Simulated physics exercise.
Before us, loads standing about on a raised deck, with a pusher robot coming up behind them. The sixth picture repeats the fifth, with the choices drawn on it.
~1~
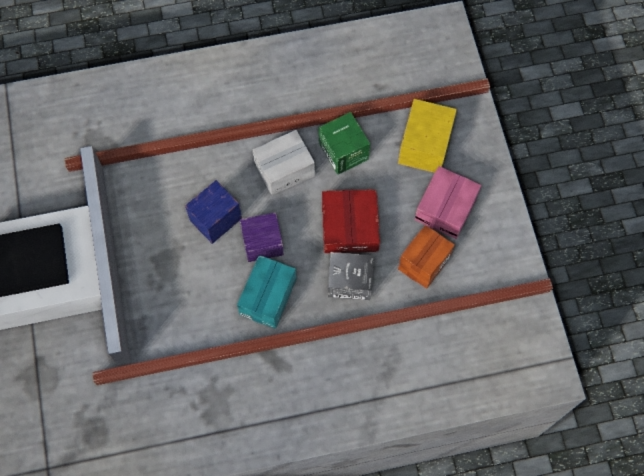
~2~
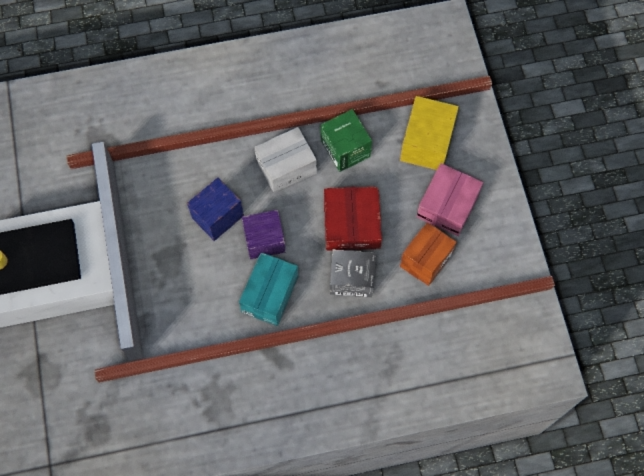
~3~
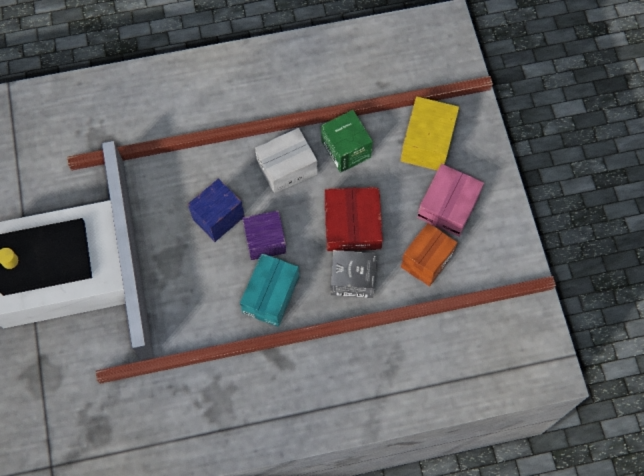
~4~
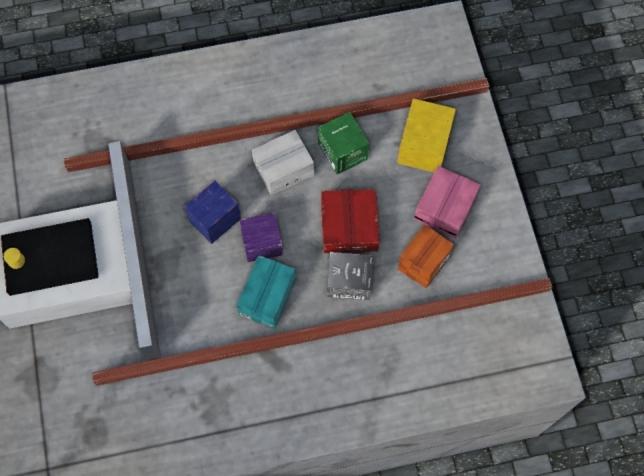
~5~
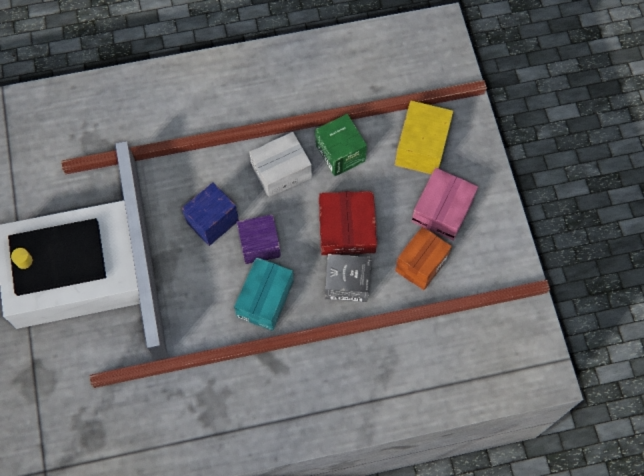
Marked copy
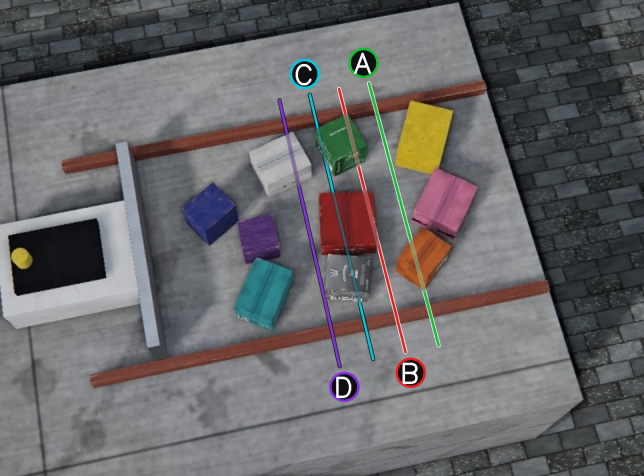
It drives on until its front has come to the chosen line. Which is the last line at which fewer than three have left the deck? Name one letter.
No third one falls up to A.
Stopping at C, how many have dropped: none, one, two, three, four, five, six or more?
By then, none.
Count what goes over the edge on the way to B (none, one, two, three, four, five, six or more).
In all, none.
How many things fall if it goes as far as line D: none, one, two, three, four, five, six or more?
The count is none.
On the marked copy, A at (402, 207); B at (371, 214); C at (340, 220); D at (308, 226).
With A. Early on, robot (161, 235); turquoise box (280, 288); blue crate (258, 208).
Further on, robot (257, 216); pink box (459, 200); orange parcel (456, 252).
At the end, robot (331, 202); pink box (519, 187); orange parcel (524, 234); none fallen.
As for the rest, B is within the limit but short; C is within the limit but short; D is within the limit but short.
